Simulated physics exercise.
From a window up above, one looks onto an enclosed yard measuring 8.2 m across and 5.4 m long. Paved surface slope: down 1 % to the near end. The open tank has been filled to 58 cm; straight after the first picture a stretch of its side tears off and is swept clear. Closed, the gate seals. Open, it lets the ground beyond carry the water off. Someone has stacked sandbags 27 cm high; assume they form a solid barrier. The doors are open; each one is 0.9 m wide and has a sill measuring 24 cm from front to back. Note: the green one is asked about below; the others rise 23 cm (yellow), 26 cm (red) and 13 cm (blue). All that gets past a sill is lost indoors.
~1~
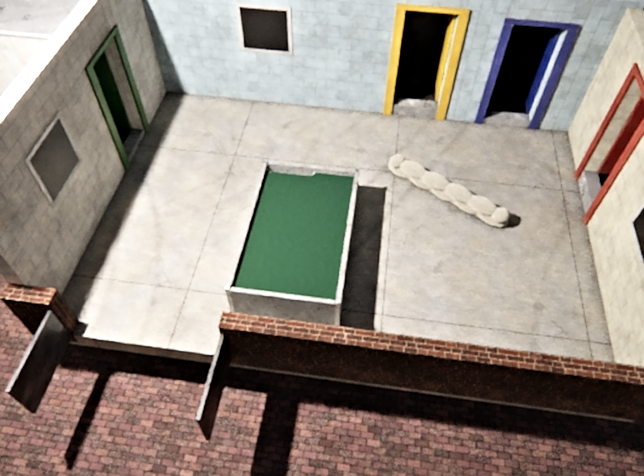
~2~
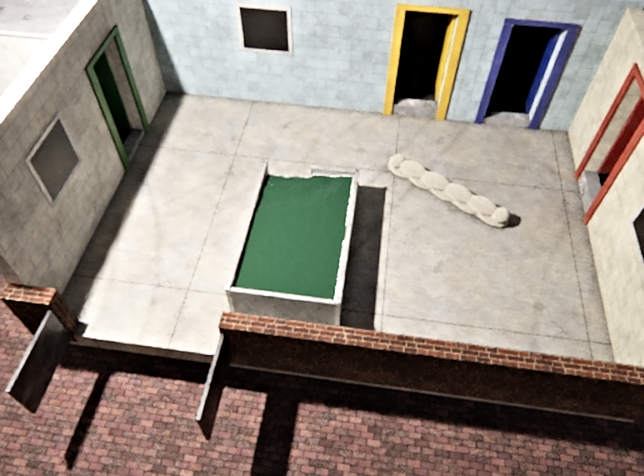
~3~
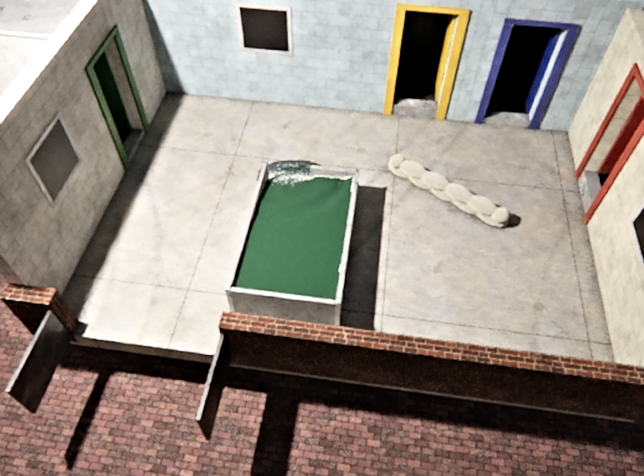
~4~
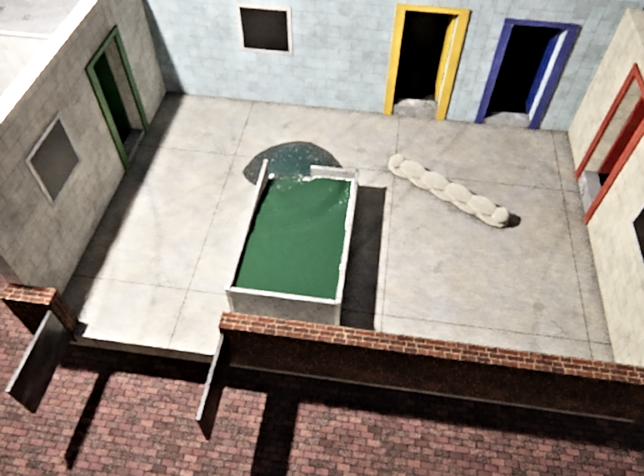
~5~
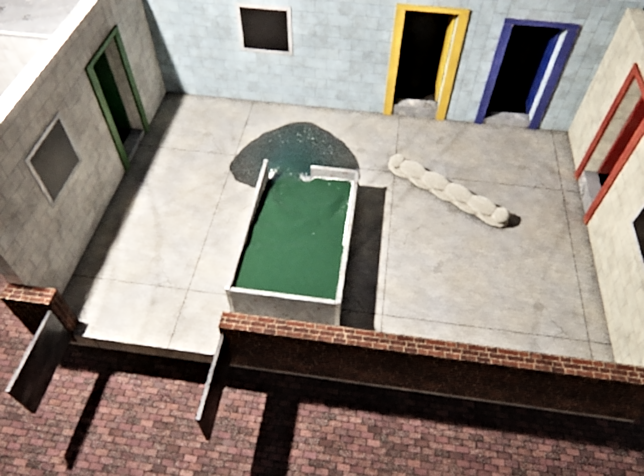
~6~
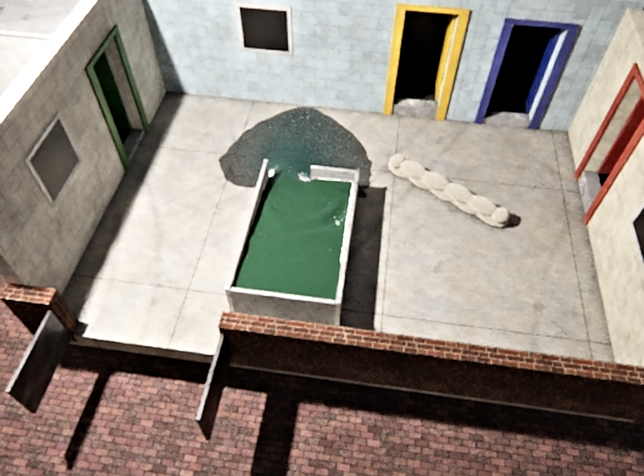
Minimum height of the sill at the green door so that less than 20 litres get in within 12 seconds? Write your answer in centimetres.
Roughly 6.5 cm.
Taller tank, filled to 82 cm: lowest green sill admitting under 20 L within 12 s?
Roughly 10.5 cm high.
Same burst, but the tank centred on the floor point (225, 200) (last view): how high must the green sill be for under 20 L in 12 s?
Some 6.5 cm.
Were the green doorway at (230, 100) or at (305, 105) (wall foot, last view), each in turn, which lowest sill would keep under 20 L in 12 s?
Minimums: Roughly 11.0 cm and 19 cm.
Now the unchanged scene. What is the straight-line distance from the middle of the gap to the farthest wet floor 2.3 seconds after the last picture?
Reach: Approx. 5.0 m.
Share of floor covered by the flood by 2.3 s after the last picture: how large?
Approximately 30 % of it.
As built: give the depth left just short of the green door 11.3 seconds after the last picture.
5.0 cm.
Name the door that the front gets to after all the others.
Coming last is the red one.
Then, 0.7 s after the last picture water covers 15 % of the floor, deepest (26 cm) near (293, 181); it has not reached the green door.
Then, 2.3 s after the last picture water covers 30 % of the floor, deepest (26 cm) near (165, 97); 8 cm at the green door, 0 litres in over its 10 cm sill.
Then, 11.3 s after the last picture water covers 85 % of the floor, deepest (8 cm) near (588, 389); 5 cm at the green door, 2 litres in over its 10 cm sill.
At the green door as built, the water peaked near 10 cm, 3.5 s after the last picture.
With a sill of 5.5 cm, 32 litres would have come in within the 12 s; with 7.5 cm, 12 litres. So under 20 litres takes about 6.5 cm.
